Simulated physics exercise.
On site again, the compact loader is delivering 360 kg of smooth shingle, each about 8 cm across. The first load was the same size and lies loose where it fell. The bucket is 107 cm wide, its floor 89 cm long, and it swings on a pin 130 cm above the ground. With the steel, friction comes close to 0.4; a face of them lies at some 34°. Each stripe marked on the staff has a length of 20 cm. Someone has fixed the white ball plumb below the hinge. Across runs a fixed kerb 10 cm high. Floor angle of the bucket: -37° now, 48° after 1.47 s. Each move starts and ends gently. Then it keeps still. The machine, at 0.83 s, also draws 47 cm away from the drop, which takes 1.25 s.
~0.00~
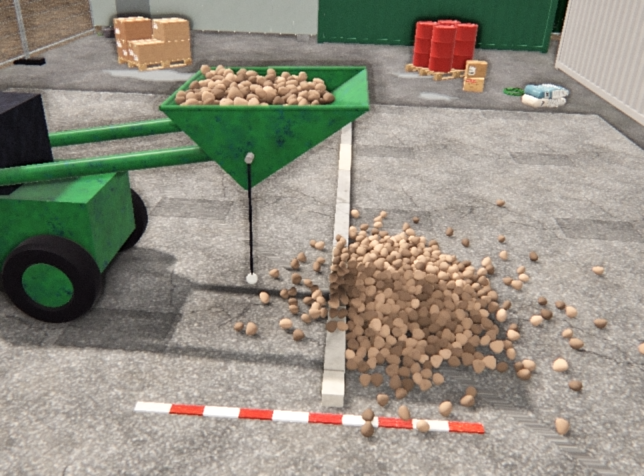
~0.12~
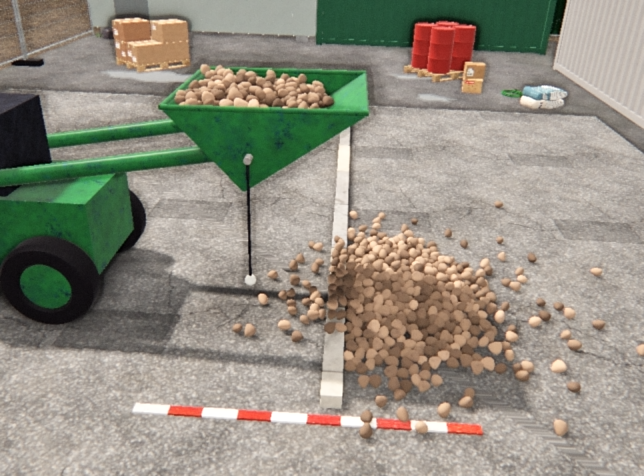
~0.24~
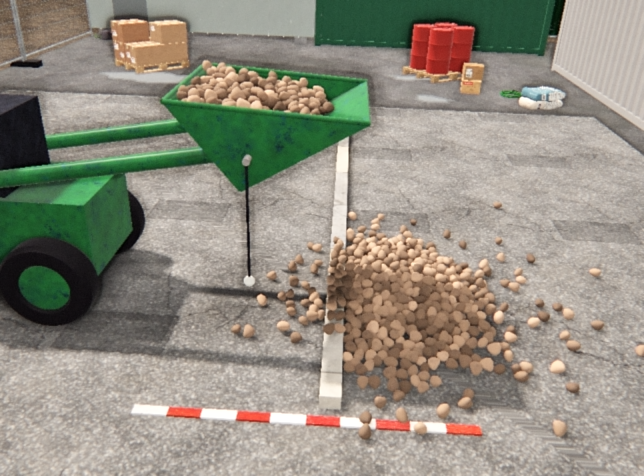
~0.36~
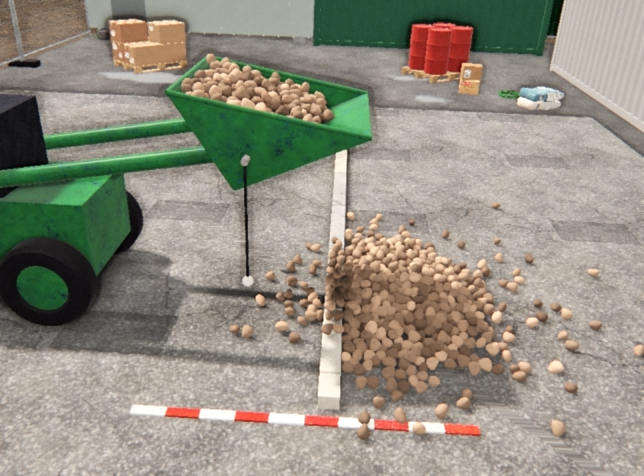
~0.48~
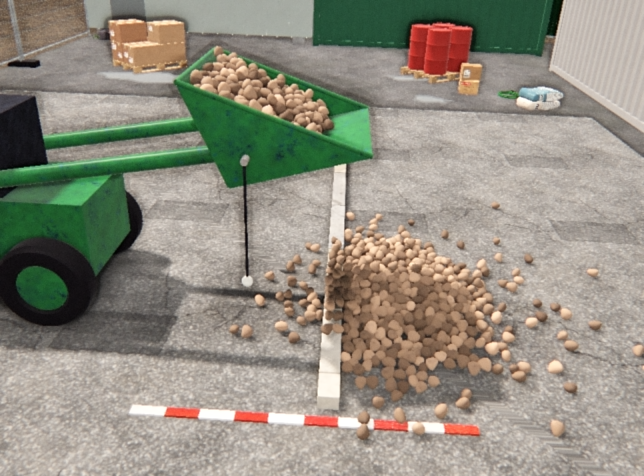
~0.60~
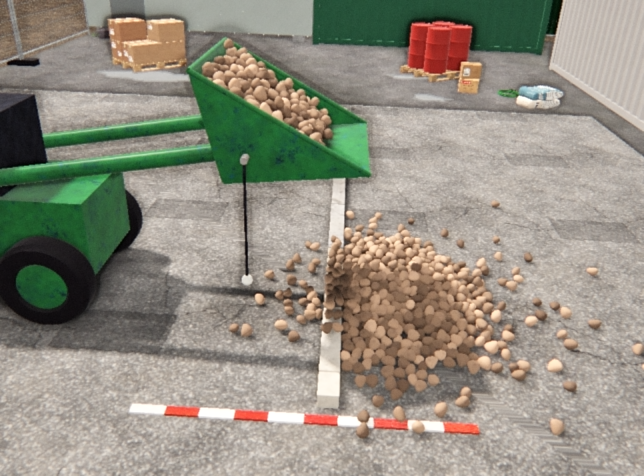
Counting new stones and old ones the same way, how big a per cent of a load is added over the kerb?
41 per cent, roughly.
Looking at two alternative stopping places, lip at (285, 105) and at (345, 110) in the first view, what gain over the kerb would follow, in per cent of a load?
Near 0 in a hundred first, near 25 in a hundred second.
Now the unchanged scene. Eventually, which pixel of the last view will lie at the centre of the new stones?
I'd say close to (322, 285).
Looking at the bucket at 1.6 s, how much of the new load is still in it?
I'd say about 10 per cent.
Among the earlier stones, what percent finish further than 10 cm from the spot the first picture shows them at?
Around 10 in a hundred.
After 1.1 s the floor is at 35°; in per cent of one load, 91 in the bucket, 15 on this side of the kerb, 94 over the kerb; the foremost stones are at (584, 314).
After 1.6 s the floor is at 48°; in per cent of one load, 8 in the bucket, 63 on this side of the kerb, 129 over the kerb; the foremost stones are at (584, 314).
After 2.5 s the floor is at 48°; in per cent of one load, 0 in the bucket, 67 on this side of the kerb, 133 over the kerb; the foremost stones are at (584, 314).
After 5.1 s the floor is at 48°; in per cent of one load, 0 in the bucket, 67 on this side of the kerb, 133 over the kerb; the foremost stones are at (584, 314). Net gain over the kerb, 41.
